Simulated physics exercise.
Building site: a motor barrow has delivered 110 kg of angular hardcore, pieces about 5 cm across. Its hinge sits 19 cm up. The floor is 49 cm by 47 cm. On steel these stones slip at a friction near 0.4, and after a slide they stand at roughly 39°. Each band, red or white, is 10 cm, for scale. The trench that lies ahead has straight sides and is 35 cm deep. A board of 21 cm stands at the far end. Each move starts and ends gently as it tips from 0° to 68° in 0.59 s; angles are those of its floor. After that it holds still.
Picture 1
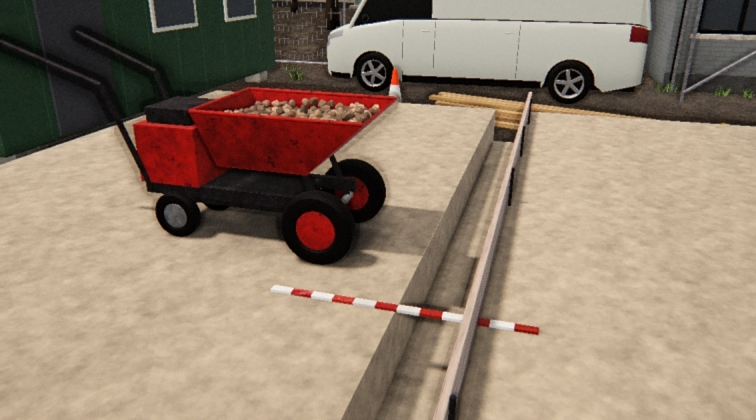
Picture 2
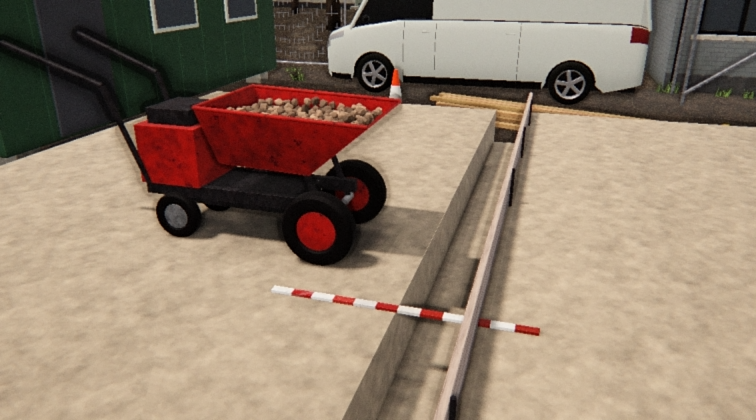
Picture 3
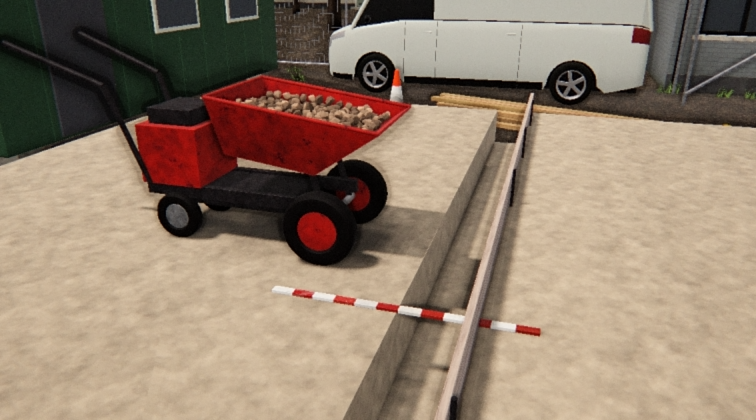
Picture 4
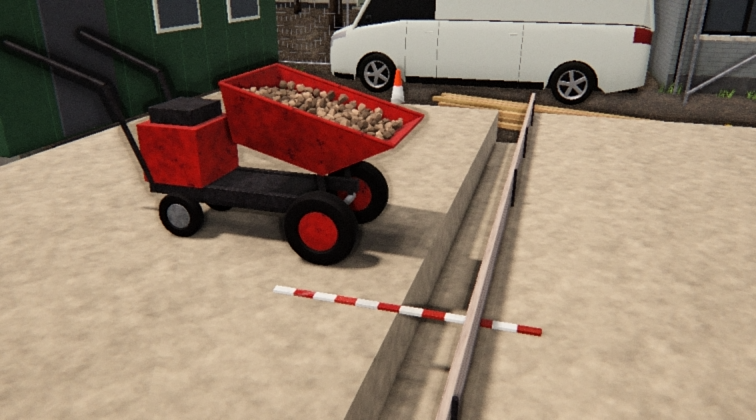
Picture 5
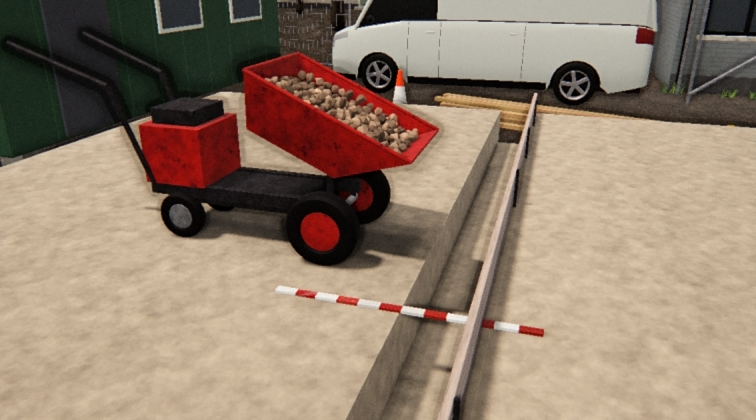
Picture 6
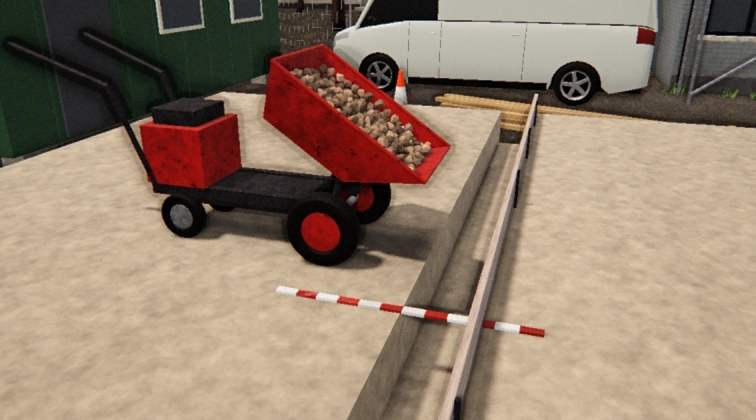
The clip shows a red motor barrow loaded with brownish stones standing beside a straight-sided trench, a red-and-white banded pole lying nearby. Its skip tilts forward to the right, the rear rising steadily while the stones stay inside.
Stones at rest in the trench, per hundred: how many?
Approx. 87 %.
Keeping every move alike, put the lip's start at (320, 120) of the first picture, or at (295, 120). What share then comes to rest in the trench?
First place roughly 100%, second roughly 75%.
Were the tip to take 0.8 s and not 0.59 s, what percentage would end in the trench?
It'd be some 95 per cent.
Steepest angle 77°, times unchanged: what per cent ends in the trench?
Then about 90 per cent.
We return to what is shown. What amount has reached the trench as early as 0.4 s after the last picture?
At that moment: Approx. 25 %.
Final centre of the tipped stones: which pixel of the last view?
(467, 302).
Then, 0.1 s after the last picture the floor is at 57°, 100 % in the skip; the foremost stones are at (444, 200).
Then, 0.4 s after the last picture the floor is at 68°, 73 % in the skip, 26 % in the trench, 1 % past the trench; the foremost stones are at (501, 215).
Then, 0.7 s after the last picture the floor is at 68°, 13 % in the skip, 74 % in the trench, 13 % past the trench; the foremost stones are at (642, 277).
Then, 2.7 s after the last picture the floor is at 68°, 0 % in the skip, 87 % in the trench, 13 % past the trench; the foremost stones are at (741, 305).
